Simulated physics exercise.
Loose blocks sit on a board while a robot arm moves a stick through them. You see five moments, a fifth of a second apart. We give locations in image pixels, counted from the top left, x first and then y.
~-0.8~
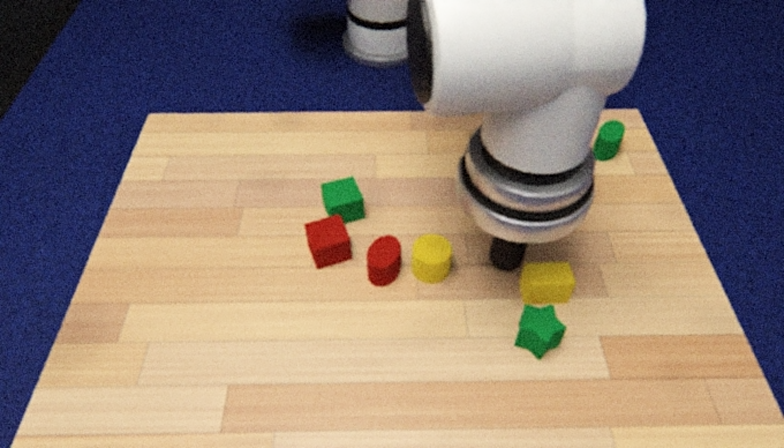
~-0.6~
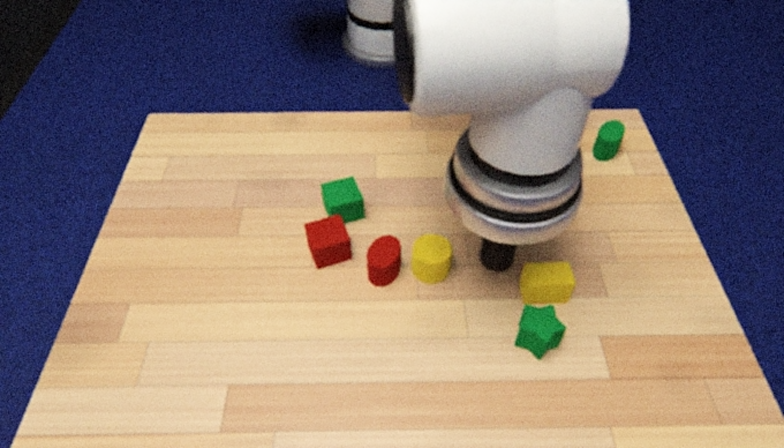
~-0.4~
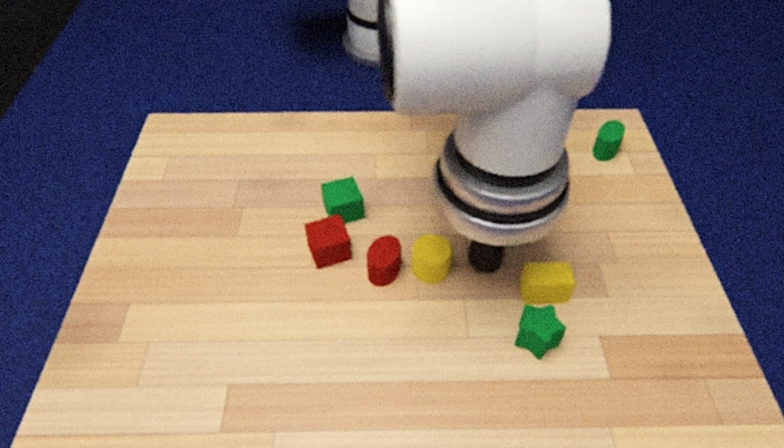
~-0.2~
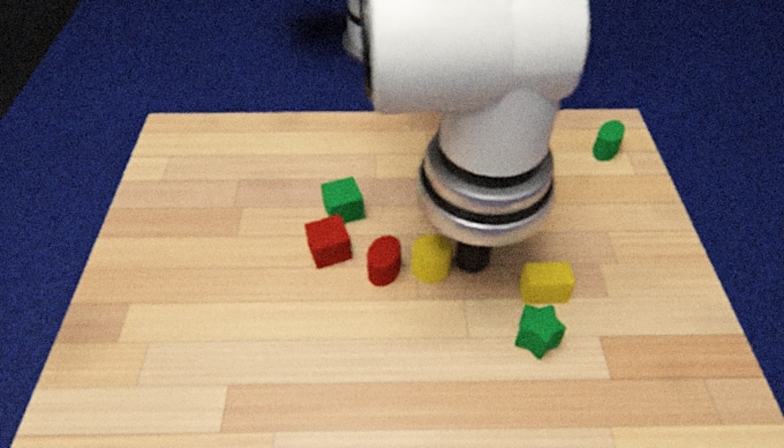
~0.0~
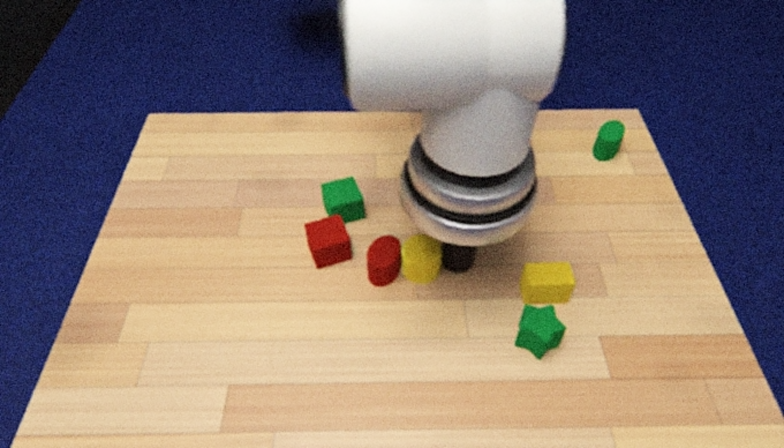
Robot arm sliding a black stick left across a wooden board, then nudging the yellow round block toward the red oval one.
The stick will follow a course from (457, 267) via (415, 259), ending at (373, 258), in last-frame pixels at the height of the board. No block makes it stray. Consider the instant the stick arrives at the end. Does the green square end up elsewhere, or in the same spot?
That block is not shifted.
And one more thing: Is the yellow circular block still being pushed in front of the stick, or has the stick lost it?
It is driven along in front.
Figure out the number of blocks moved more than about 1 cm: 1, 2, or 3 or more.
Answer: Three or more.
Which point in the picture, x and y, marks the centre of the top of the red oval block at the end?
Around (309, 275).
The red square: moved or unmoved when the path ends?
By then it is displaced.
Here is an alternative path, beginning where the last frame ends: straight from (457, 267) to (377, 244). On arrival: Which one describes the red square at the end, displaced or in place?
It moves.
The first path, step by step. Halfway along, stick (415, 253); red oval block (344, 258), turned 10° anticlockwise; yellow circular block (380, 247).
At the end, stick (373, 252); red square (311, 230), turned 45° clockwise; green square unmoved; red oval block (309, 275), turned 30° anticlockwise; yellow circular block (339, 253).
